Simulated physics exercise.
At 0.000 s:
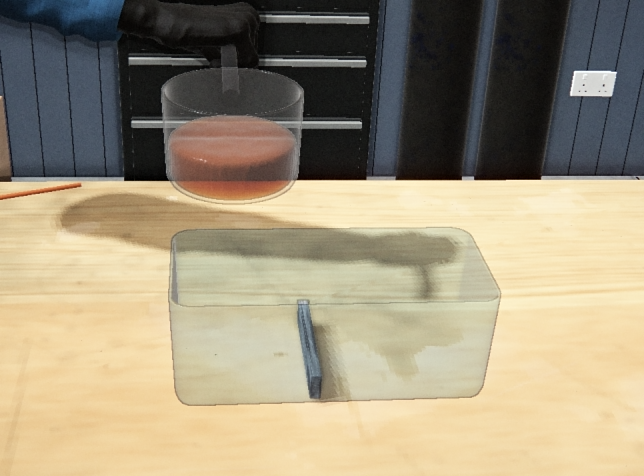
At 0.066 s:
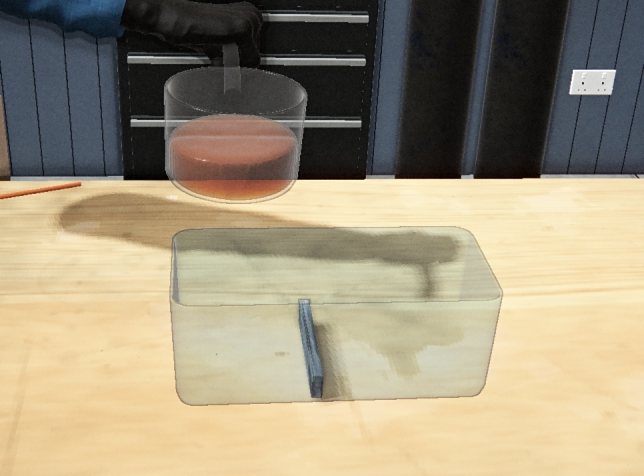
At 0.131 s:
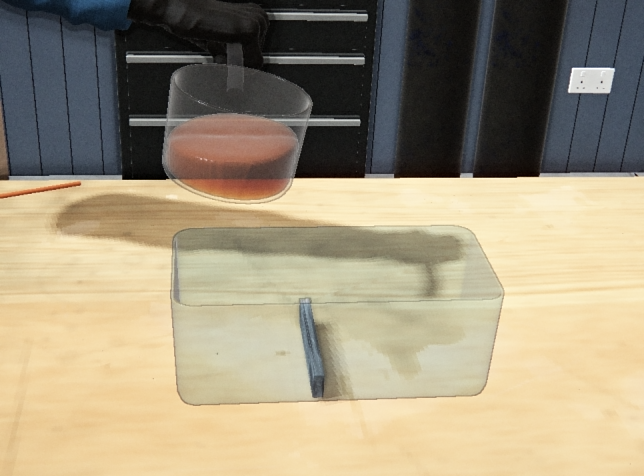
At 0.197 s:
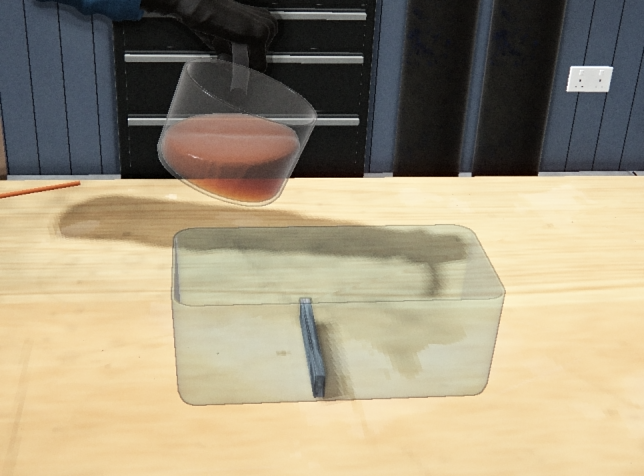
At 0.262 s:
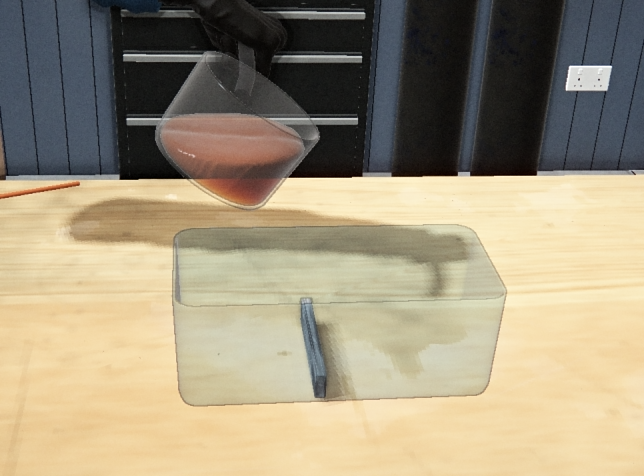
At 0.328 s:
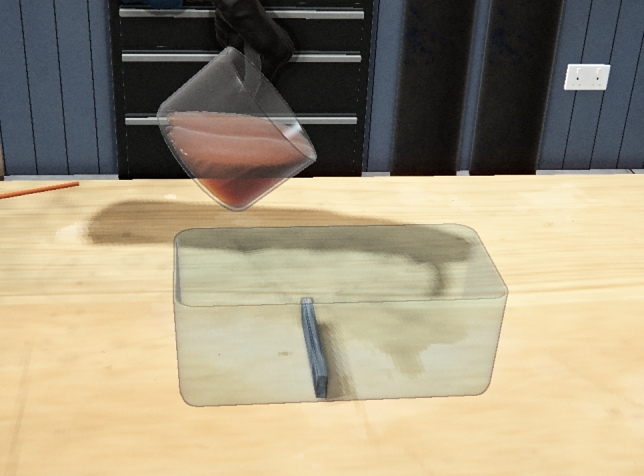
On a wooden workbench, a gloved hand smoothly tilts a clear saucepan of reddish-brown tea rightwards above an empty, see-through long basin.
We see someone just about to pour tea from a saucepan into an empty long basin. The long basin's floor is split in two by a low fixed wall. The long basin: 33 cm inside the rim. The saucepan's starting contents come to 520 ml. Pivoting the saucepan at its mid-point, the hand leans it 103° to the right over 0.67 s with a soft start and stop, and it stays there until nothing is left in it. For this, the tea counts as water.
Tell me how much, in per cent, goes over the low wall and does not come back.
I would say about 88 per cent.
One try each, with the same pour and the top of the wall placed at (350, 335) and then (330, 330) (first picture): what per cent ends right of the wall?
It comes to 30 per cent, and then 80 per cent.
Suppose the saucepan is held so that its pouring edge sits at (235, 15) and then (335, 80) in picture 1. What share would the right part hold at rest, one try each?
The first try gives around 30 percent, the second around 85 percent.
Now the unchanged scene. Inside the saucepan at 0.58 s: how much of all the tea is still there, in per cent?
Some 40 per cent.
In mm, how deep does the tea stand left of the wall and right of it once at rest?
Roughly 2 mm on the left side and 18 mm on the right side.
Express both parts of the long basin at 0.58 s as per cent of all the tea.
About 0 left, about 20 right.
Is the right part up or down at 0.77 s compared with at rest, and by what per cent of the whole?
The amount climbs by around 20.
After 0.58 s the tilt is 99° and 40 per cent is still to pour, 0 is left of the wall and 21 right of it.
After 0.77 s the tilt is 103° and 13 per cent is still to pour, 7 is left of the wall and 68 right of it.
After 0.96 s the tilt is 103° and 2 per cent is still to pour, 10 is left of the wall and 83 right of it.
After 1.17 s the tilt is 103° and 0 per cent is still to pour, 11 is left of the wall and 87 right of it.
In the end 11 per cent lies left of the wall, 88 right of it and 1 outside.
